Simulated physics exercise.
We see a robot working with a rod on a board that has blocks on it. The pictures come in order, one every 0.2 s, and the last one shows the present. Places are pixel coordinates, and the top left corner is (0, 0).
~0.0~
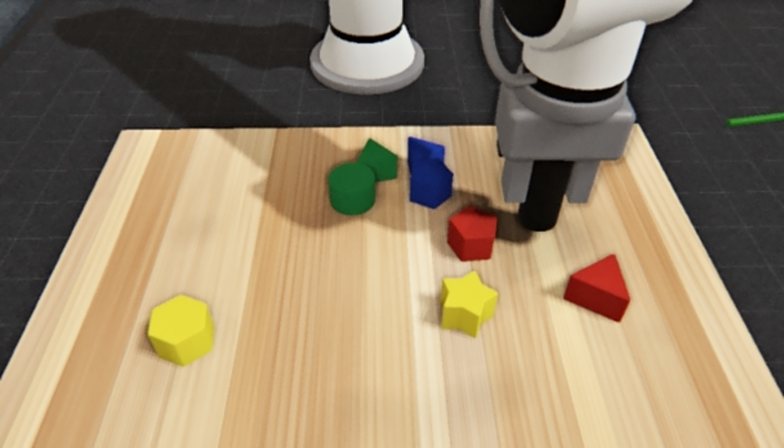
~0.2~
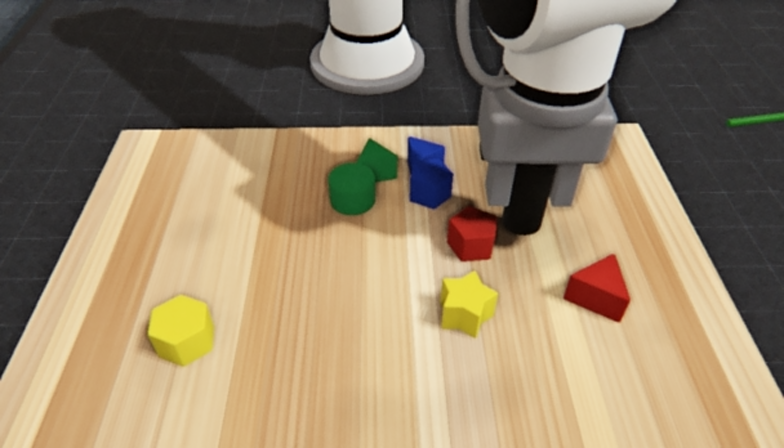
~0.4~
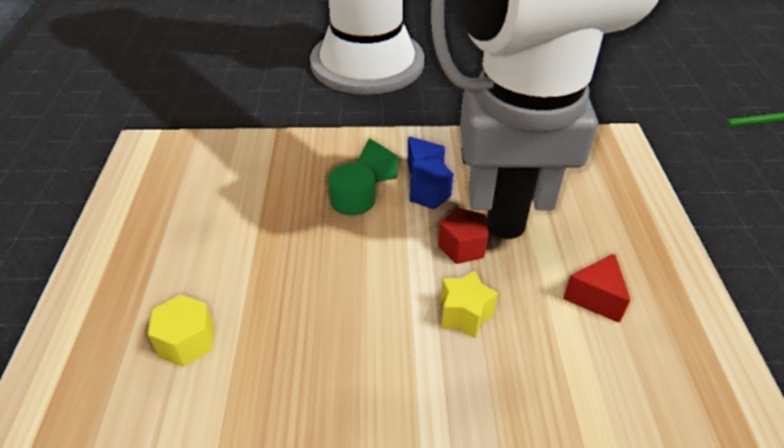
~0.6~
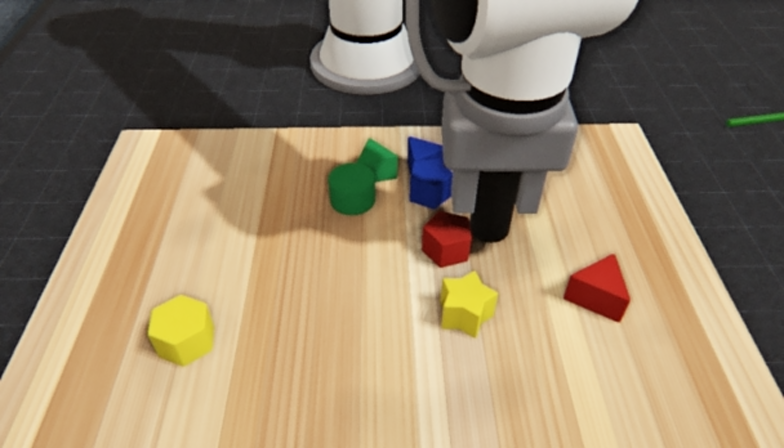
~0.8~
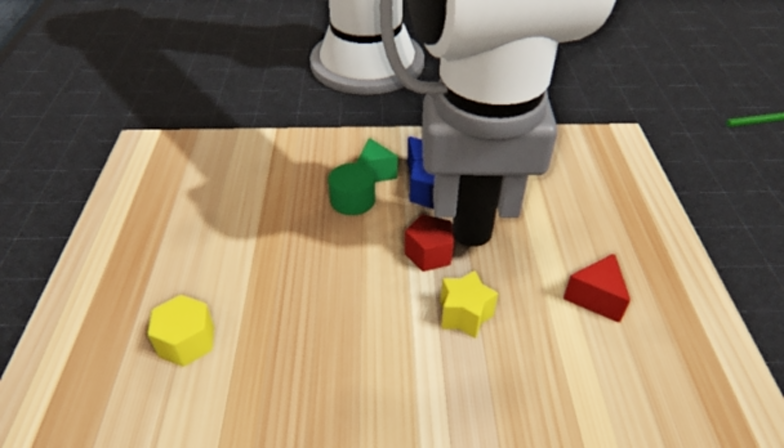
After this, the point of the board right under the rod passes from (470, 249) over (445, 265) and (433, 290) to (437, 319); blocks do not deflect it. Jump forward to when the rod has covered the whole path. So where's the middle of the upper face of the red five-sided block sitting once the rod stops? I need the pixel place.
I'd say the red five-sided block ends with its top centre at (400, 237).
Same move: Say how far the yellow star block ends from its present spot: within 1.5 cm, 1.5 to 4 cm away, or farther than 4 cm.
That block covers between 1.5 and 4 cm.
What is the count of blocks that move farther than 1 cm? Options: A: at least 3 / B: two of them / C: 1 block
My answer is option B.
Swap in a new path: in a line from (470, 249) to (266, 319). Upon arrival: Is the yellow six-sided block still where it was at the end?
I expect so.
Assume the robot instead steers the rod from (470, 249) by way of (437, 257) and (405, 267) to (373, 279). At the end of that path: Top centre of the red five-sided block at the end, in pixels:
Somewhere near (329, 250).
On the path given first. Halfway along, rod at (438, 260); red five-sided block at (400, 237), turned 25° clockwise.
At the end, rod at (438, 302); blue five-sided block in place; red five-sided block at (400, 237), turned 25° clockwise; yellow star block at (482, 309), turned 50° anticlockwise.
